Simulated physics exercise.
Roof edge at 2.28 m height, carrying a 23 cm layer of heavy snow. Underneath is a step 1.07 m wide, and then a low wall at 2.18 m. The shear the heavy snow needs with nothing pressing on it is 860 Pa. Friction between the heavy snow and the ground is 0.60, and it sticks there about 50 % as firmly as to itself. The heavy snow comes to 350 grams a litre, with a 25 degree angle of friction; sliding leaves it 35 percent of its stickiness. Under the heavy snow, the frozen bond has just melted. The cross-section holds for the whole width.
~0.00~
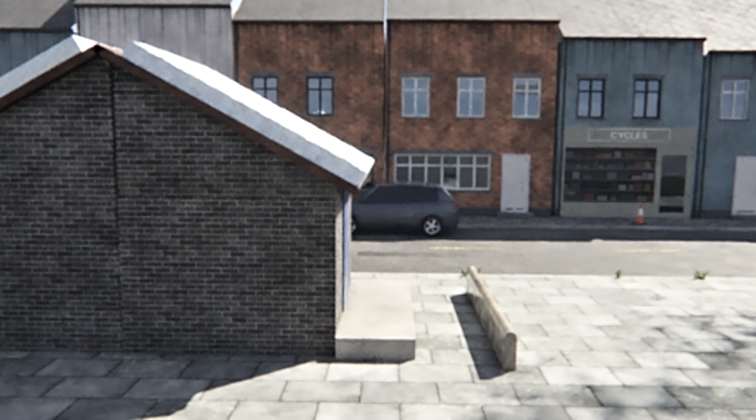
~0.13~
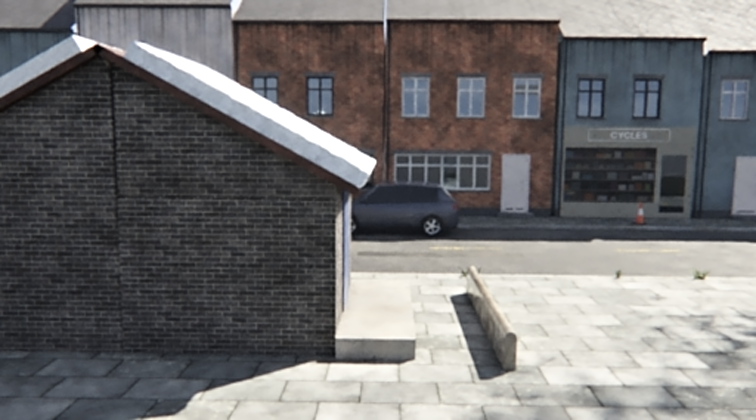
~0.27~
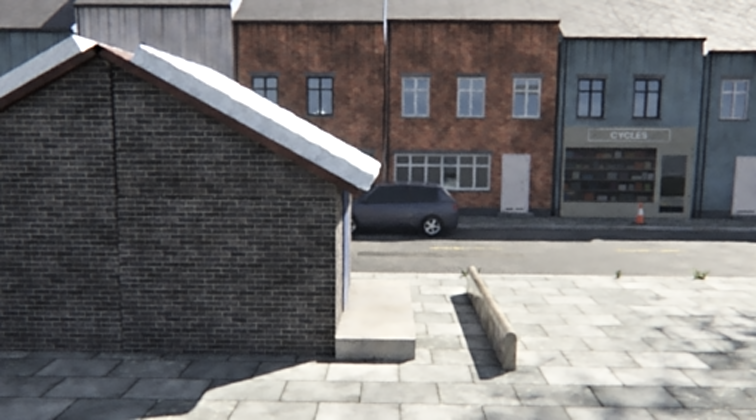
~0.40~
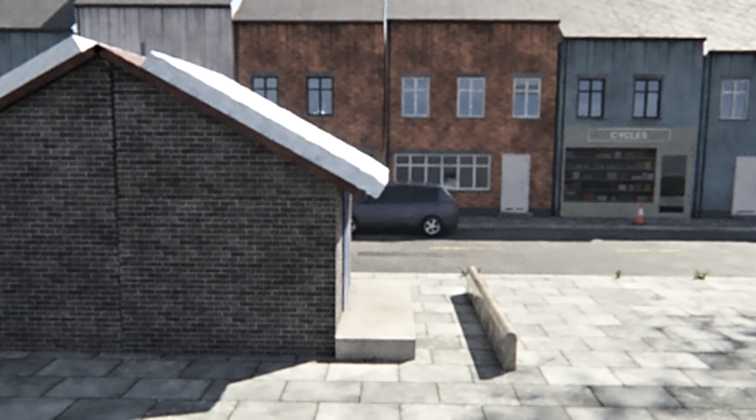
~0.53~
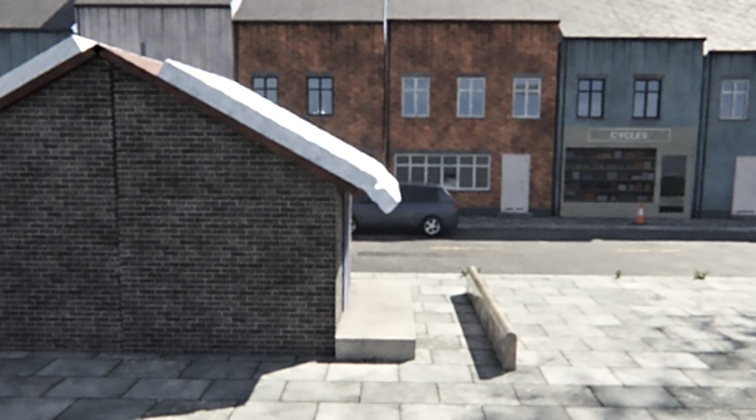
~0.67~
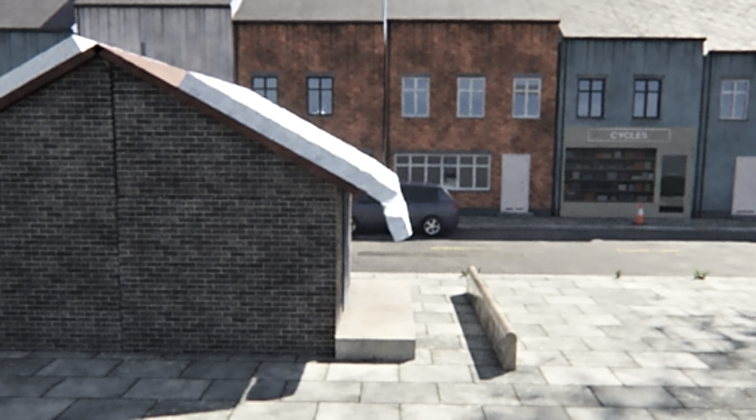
A brick building stood across from a row of shops and a parked car while the thick snow on its right roof slope slid down to the right, poked past the eaves and bent downward.
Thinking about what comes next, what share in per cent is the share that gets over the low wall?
It should be roughly 30 %.
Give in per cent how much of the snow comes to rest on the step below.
0 %, approx.
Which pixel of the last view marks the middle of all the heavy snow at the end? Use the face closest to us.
Pretty much at (509, 347), I'd say.
After 1.09 s, 58 % is still on the roof and 0 % is past the low wall.
After 1.60 s, none is still on the roof and 7 % is past the low wall.
After 2.10 s, none is still on the roof and 30 % is past the low wall.
After 2.60 s, none is still on the roof and 30 % is past the low wall.
After 2.70 s, at the end, none is still on the roof and 30 % is past the low wall.
